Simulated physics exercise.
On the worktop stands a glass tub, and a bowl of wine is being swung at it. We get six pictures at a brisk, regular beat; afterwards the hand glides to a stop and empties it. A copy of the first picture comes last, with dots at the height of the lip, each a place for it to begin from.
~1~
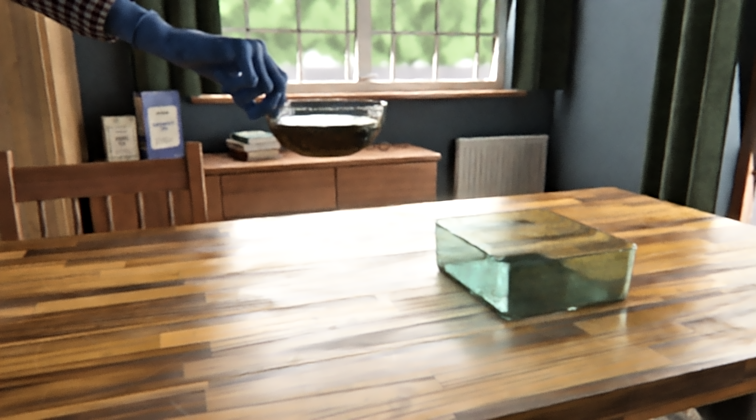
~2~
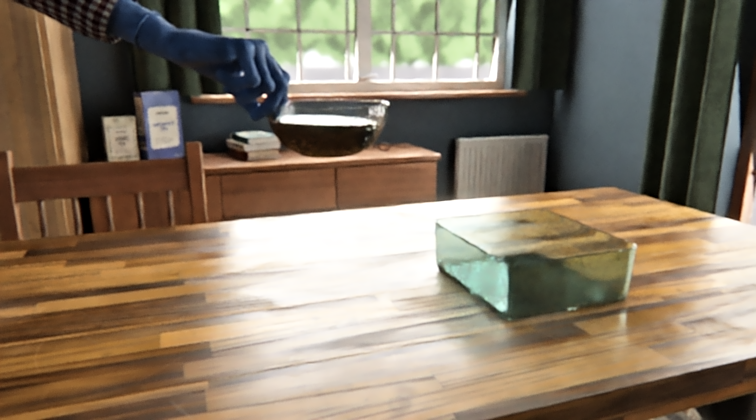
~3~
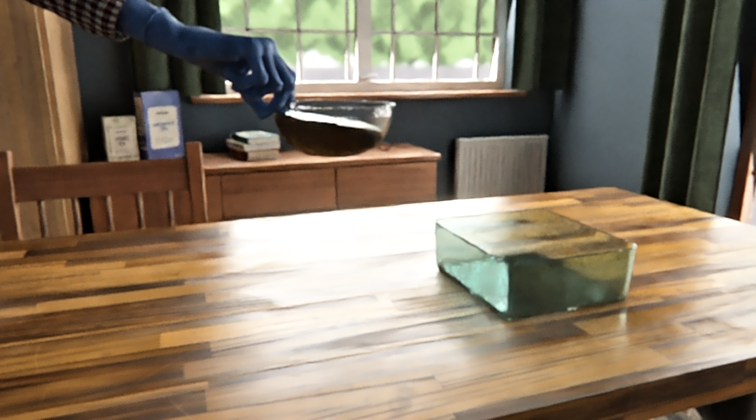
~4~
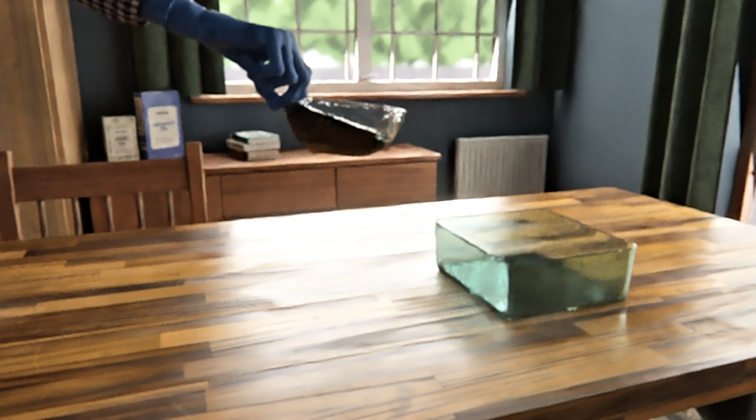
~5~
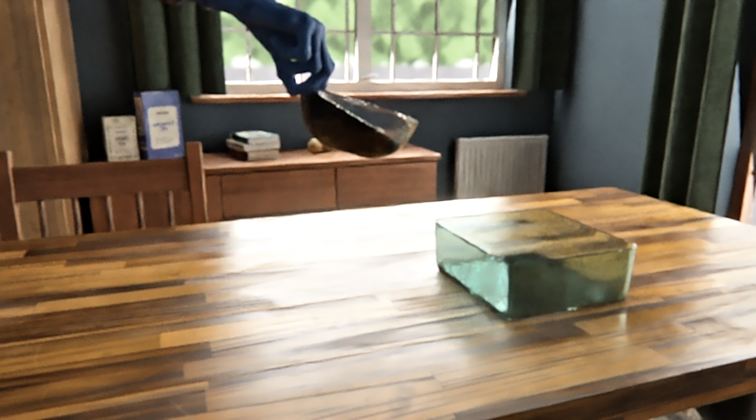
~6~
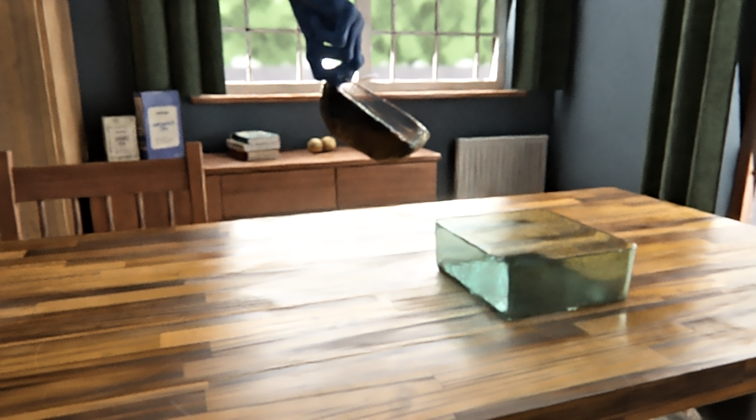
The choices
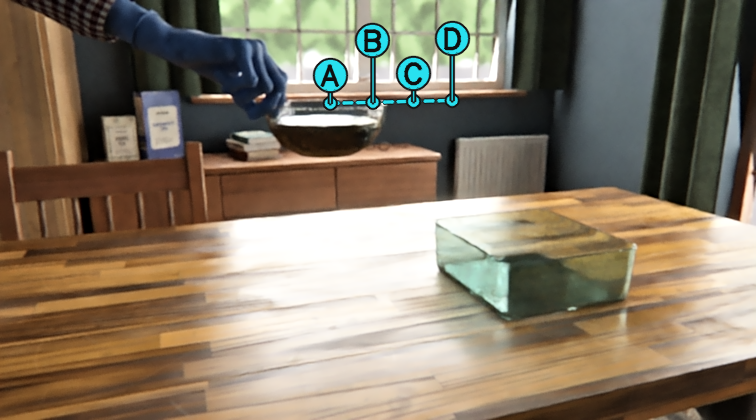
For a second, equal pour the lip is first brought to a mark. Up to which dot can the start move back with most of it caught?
The limit is A.
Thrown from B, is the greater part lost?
No, that is safe.
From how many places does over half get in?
All four.
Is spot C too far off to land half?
No.
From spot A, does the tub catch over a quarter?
Yes.
In cyan, A at (330, 103); B at (372, 102); C at (413, 101); D at (452, 100).
Choosing A, about 68 % lands in the tub, 9 % falls short and 22 % goes beside or beyond.
Choosing B, about 68 % lands in the tub, 6 % falls short and 27 % goes beside or beyond.
Choosing C, about 76 % lands in the tub, 13 % falls short and 11 % goes beside or beyond.
Choosing D, about 69 % lands in the tub, 5 % falls short and 26 % goes beside or beyond.
